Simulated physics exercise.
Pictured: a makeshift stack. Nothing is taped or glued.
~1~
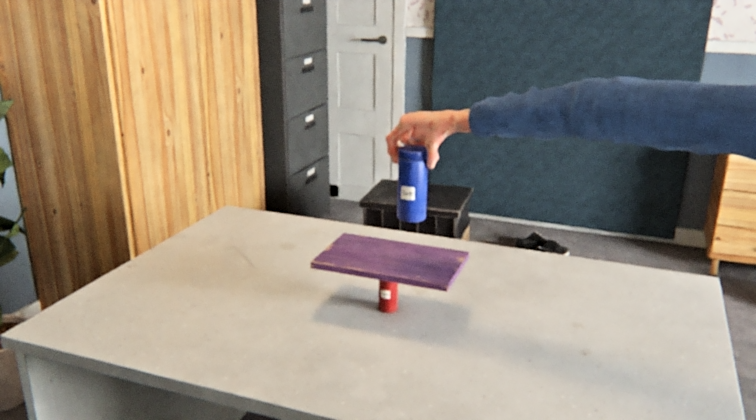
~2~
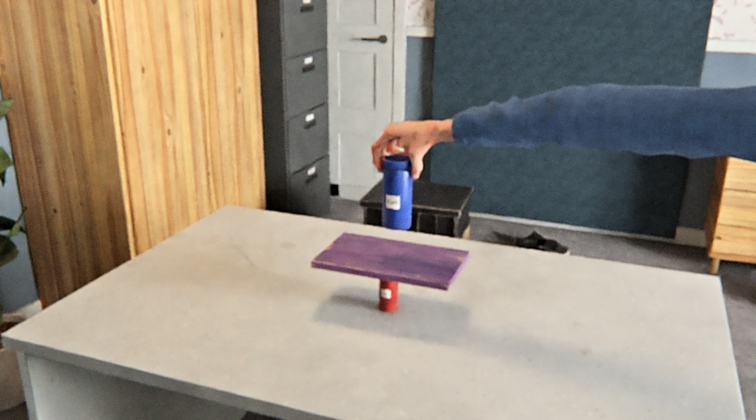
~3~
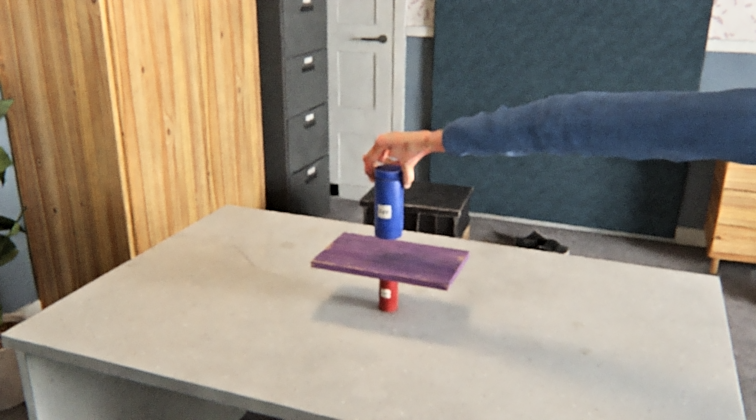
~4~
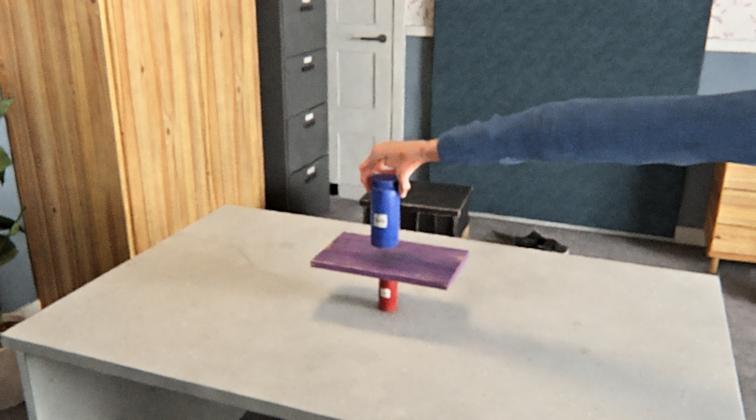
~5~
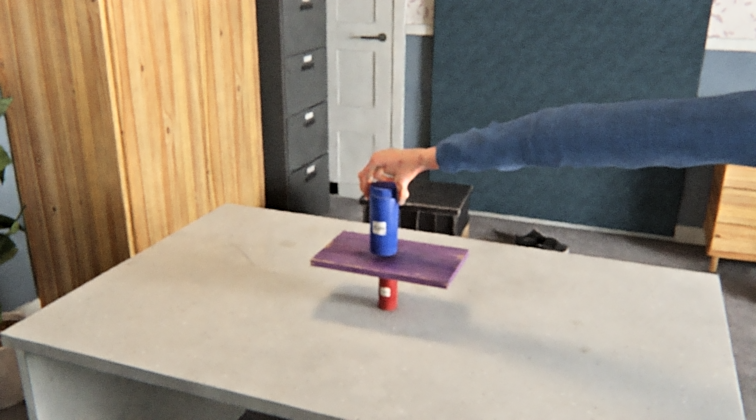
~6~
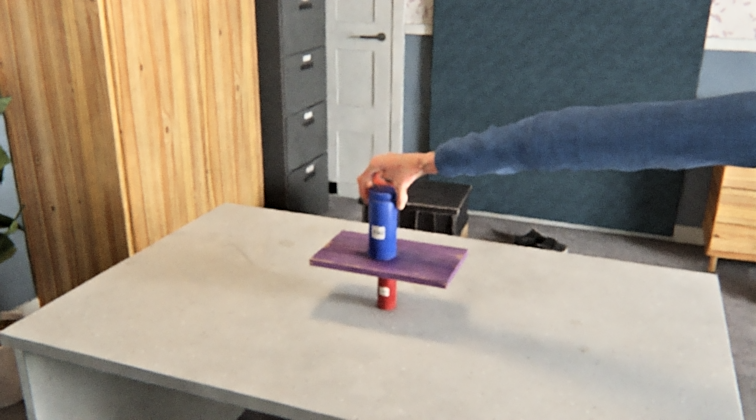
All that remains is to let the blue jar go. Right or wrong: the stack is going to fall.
Wrong, it stays up.
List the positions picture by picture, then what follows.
Coming down; blue jar (412, 184); red shaker (388, 286), in the first picture.
Coming down; blue jar (397, 192); red shaker (389, 285), in the second picture.
Coming down; blue jar (389, 202); red shaker (388, 285), in the third picture.
Coming down; blue jar (385, 211); red shaker (388, 285), in the fourth picture.
Coming down; blue jar (384, 218); red shaker (388, 284), in the fifth picture.
In place under the hand; blue jar (383, 223); red shaker (387, 283), in the sixth picture.
Then, 0.80 s later than the last frame, all is still.
Then, 1.70 s later than the last frame, blue jar resting near (383, 223).
When it is over, all 3 as before. End places, in pixels of the last picture, blue jar near (383, 223). The stack stays up.
